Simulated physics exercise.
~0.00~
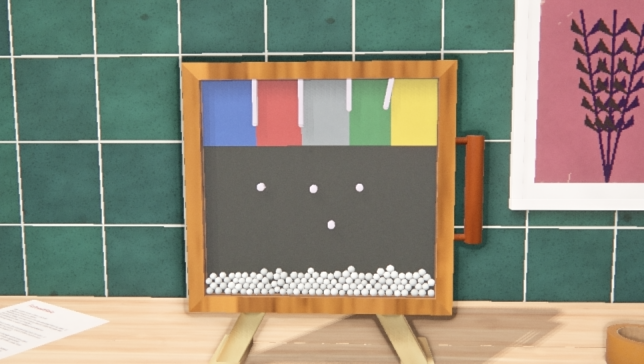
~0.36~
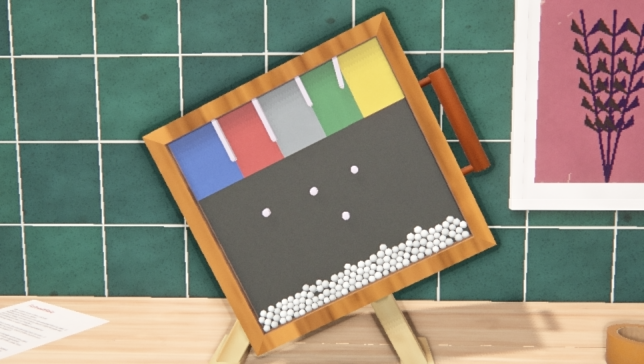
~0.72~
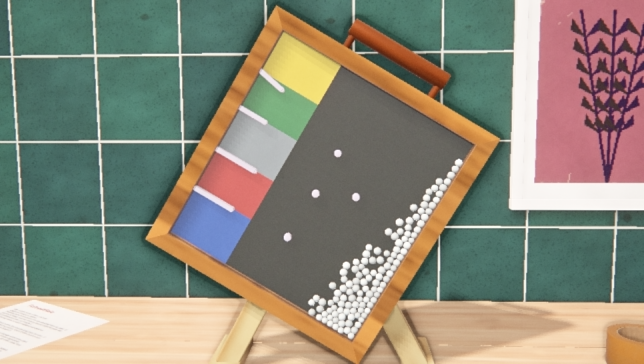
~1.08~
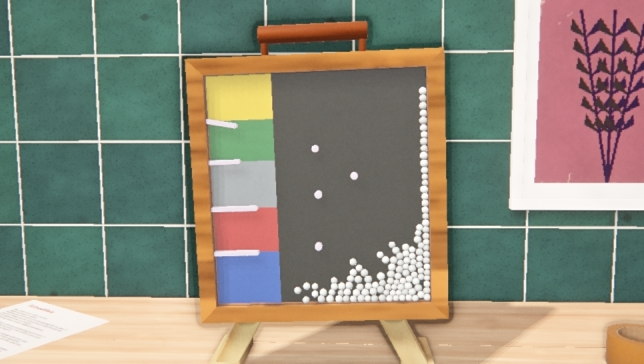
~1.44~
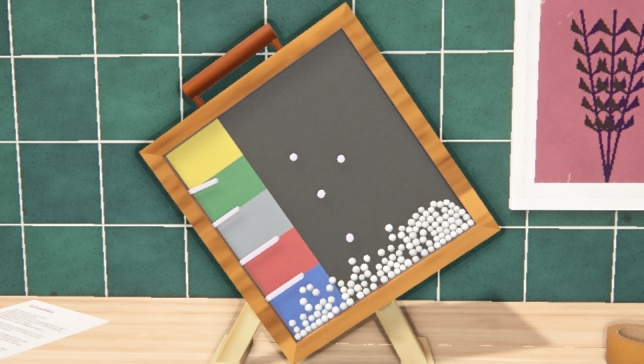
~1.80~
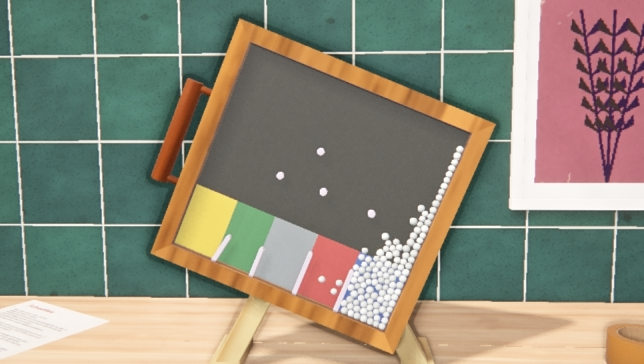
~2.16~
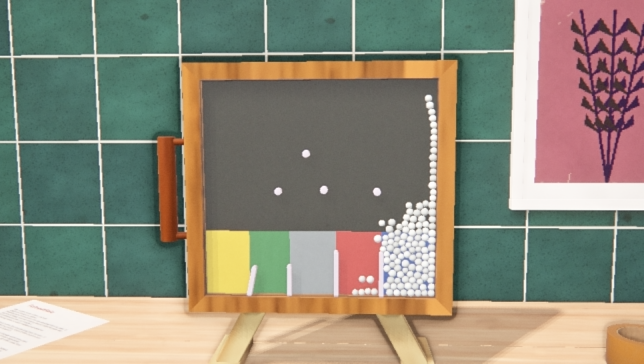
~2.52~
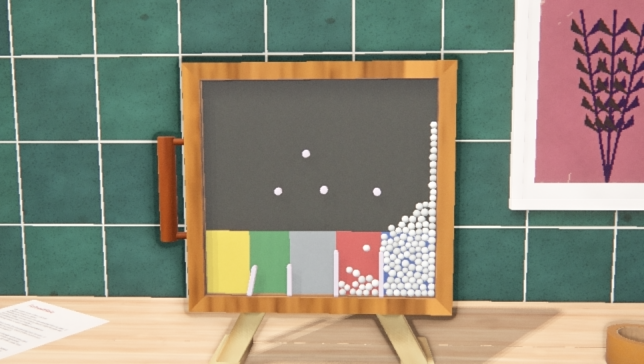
A wooden-framed puzzle box stands upright before green tiles, its five coloured pockets along the top and small white balls lying in a layer across the bottom. It begins turning anticlockwise, and the balls slide toward the lower right corner. By the time the pockets line the left side, the balls are heaped at the bottom right, with a thin column up the wall. As the box tips further, they pour into the blue pocket and a few reach the red. It stops upside down, with blue packed, some balls in red, others piled above blue, and green, yellow and grey empty.
